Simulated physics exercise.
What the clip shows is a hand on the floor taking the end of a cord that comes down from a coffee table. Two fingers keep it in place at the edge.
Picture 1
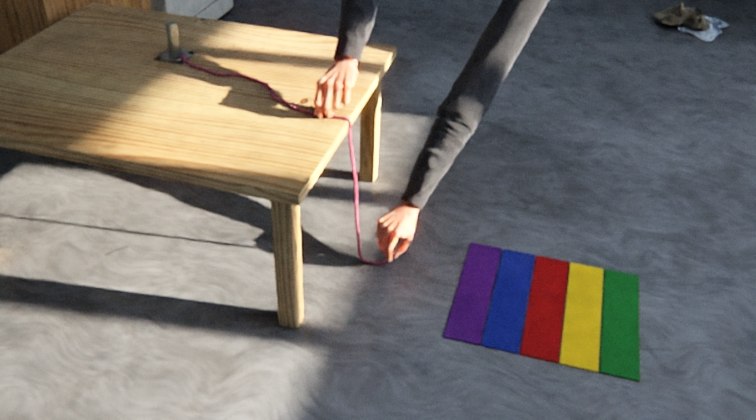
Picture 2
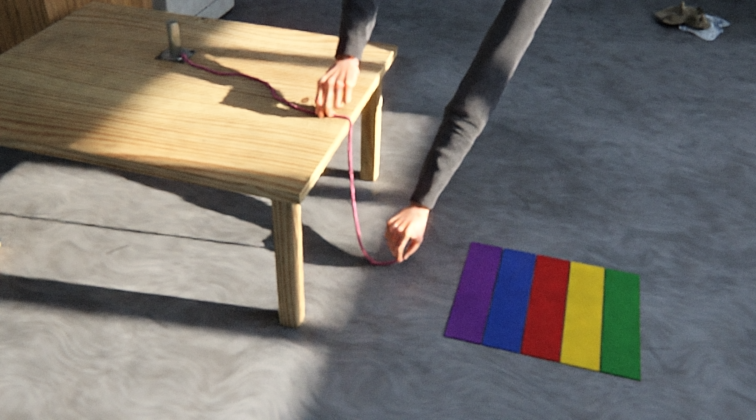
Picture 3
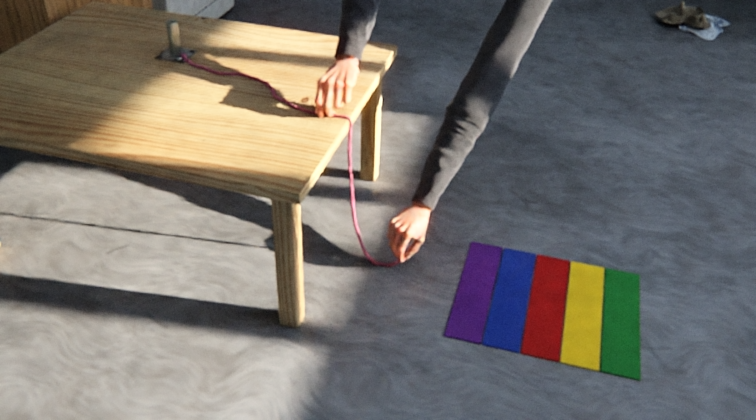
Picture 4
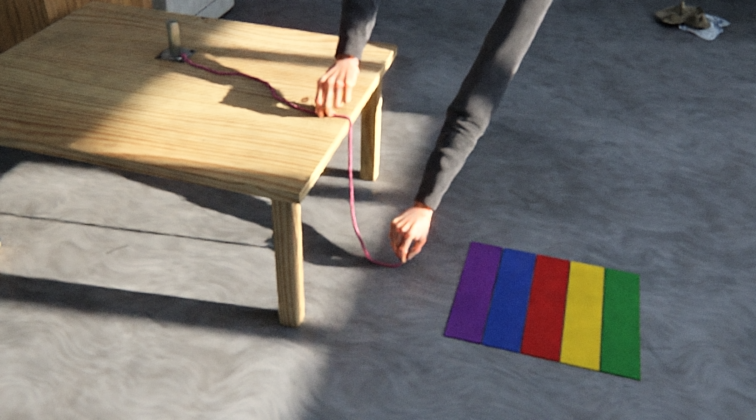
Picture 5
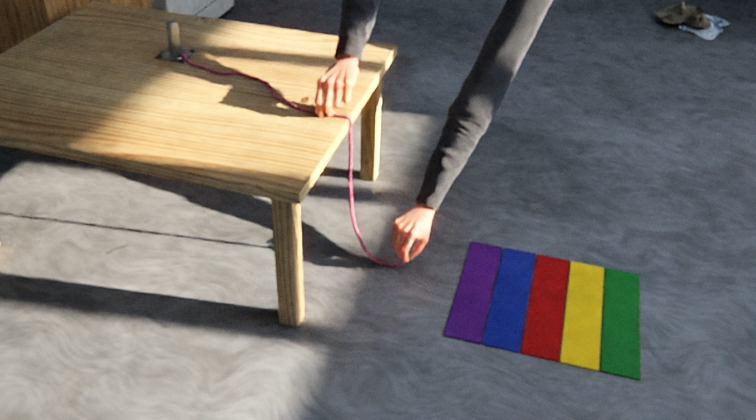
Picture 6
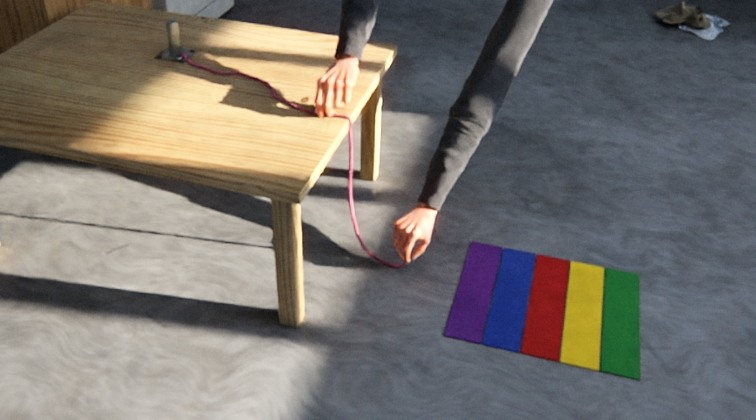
In a room with a grey floor, seen from above at an angle, a wooden coffee table stands at the left in a patch of sunlight. A pinkish-red cord runs from a small post over the table's edge, where fingers press it, down to another hand near purple, blue, red, yellow and green strips. The lower hand draws the cord's end slightly right, then barely moves, while the camera stays still.
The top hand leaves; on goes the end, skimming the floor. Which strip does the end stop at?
The blue one.
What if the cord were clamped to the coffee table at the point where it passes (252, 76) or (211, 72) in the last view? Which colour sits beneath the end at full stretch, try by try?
It would be blue, then blue.
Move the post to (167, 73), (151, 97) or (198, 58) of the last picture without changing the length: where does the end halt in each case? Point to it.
Results per try: (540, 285); (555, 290); (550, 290).
Soon after, end near (457, 269); short of the strips.
Then, end near (494, 276); over purple.
At full stretch, end near (517, 281); over blue. It gets as far as the blue strip.
